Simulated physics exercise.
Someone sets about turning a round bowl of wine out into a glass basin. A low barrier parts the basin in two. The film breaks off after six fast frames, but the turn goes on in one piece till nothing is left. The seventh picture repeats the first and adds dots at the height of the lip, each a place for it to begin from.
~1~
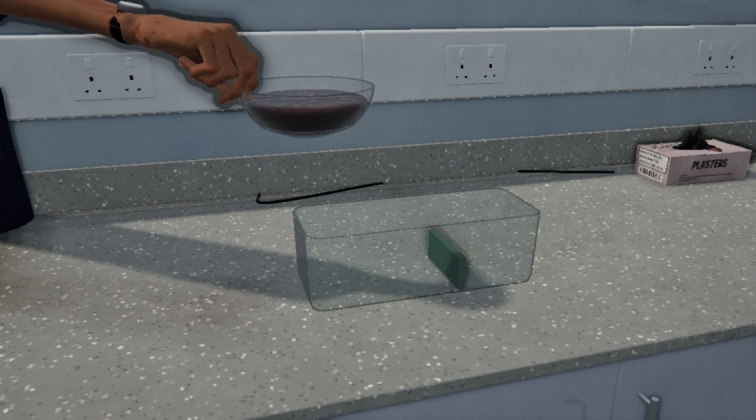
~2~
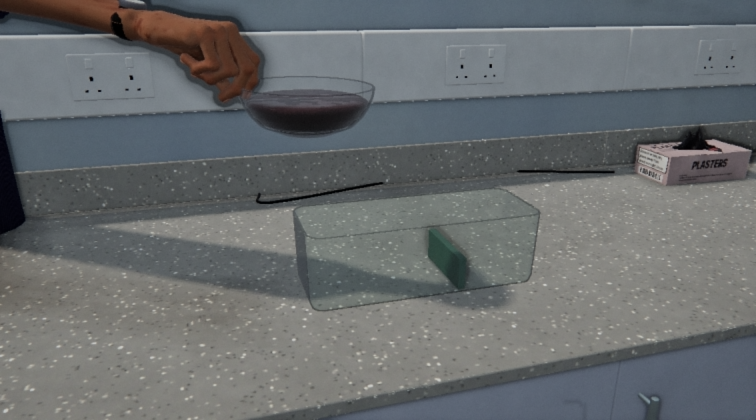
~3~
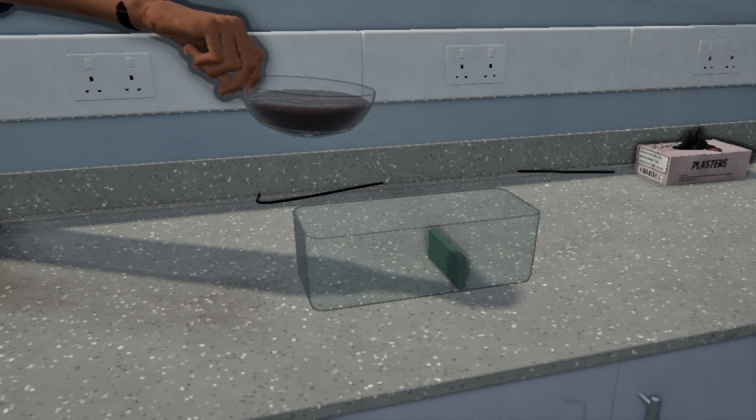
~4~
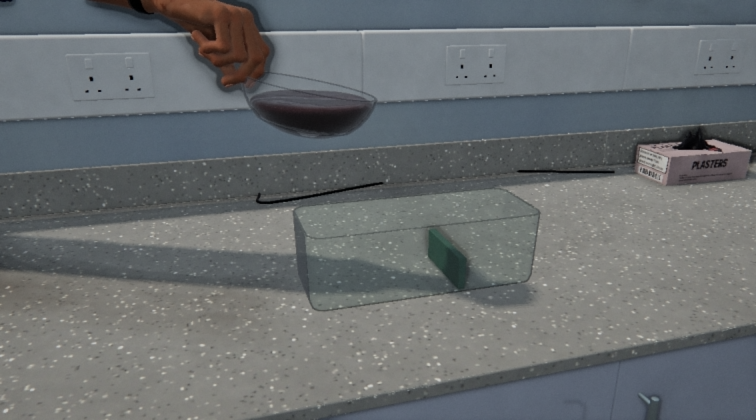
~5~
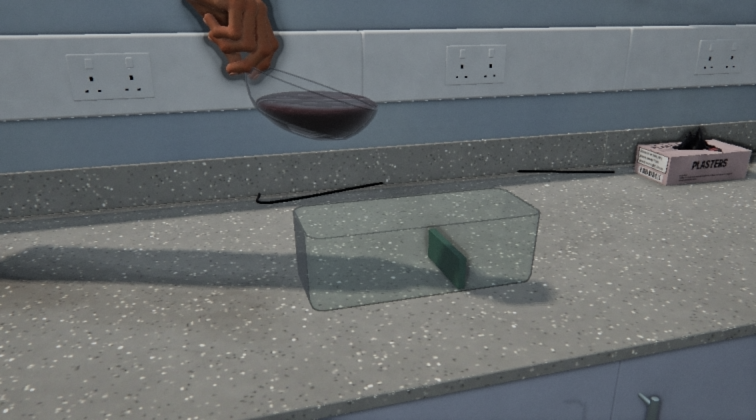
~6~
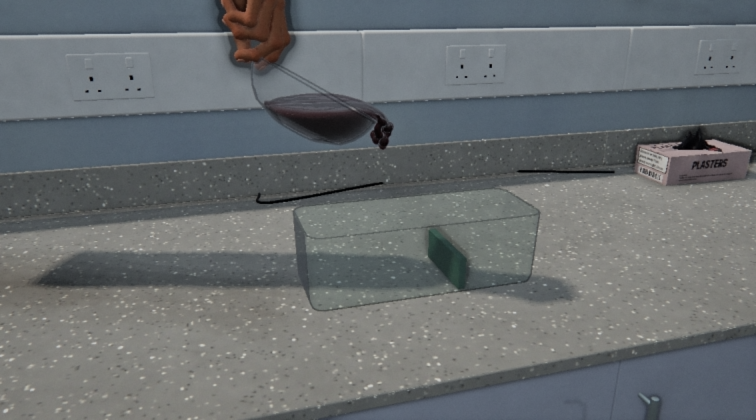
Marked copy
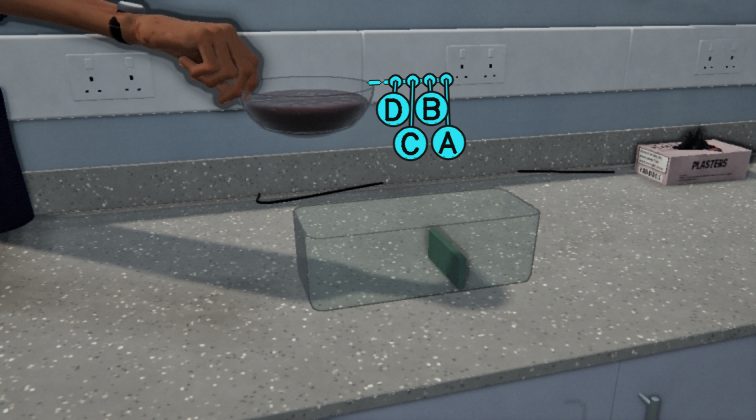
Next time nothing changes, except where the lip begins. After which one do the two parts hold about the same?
Take C.
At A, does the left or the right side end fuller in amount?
The right one.
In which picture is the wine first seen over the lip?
In picture 5.
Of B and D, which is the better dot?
B.
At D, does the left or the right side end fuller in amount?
The left side.
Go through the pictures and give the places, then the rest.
Upright, lip at (369, 82); basin from (310, 310) to (529, 278); top of the wall at (447, 243); nothing has left yet, in the first picture.
Upright, lip at (370, 84); nothing has left yet, in the second picture.
Tipped about 5°, lip at (371, 88); nothing has left yet, in the third picture.
Tipped about 12°, lip at (373, 96); nothing has left yet, in the fourth picture.
Tipped about 20°, lip at (373, 106); wine is over the lip, down to (373, 106), in the fifth picture.
Tipped about 31°, lip at (372, 117); wine is over the lip, down to (380, 145), in the sixth picture.
On the marked copy, A at (446, 79); B at (429, 80); C at (412, 81); D at (395, 81).
Choosing A, about 16 % ends left of the wall and 83 % right of it.
Choosing B, about 30 % ends left of the wall and 69 % right of it.
Choosing C, about 49 % ends left of the wall and 50 % right of it.
Choosing D, about 84 % ends left of the wall and 15 % right of it.
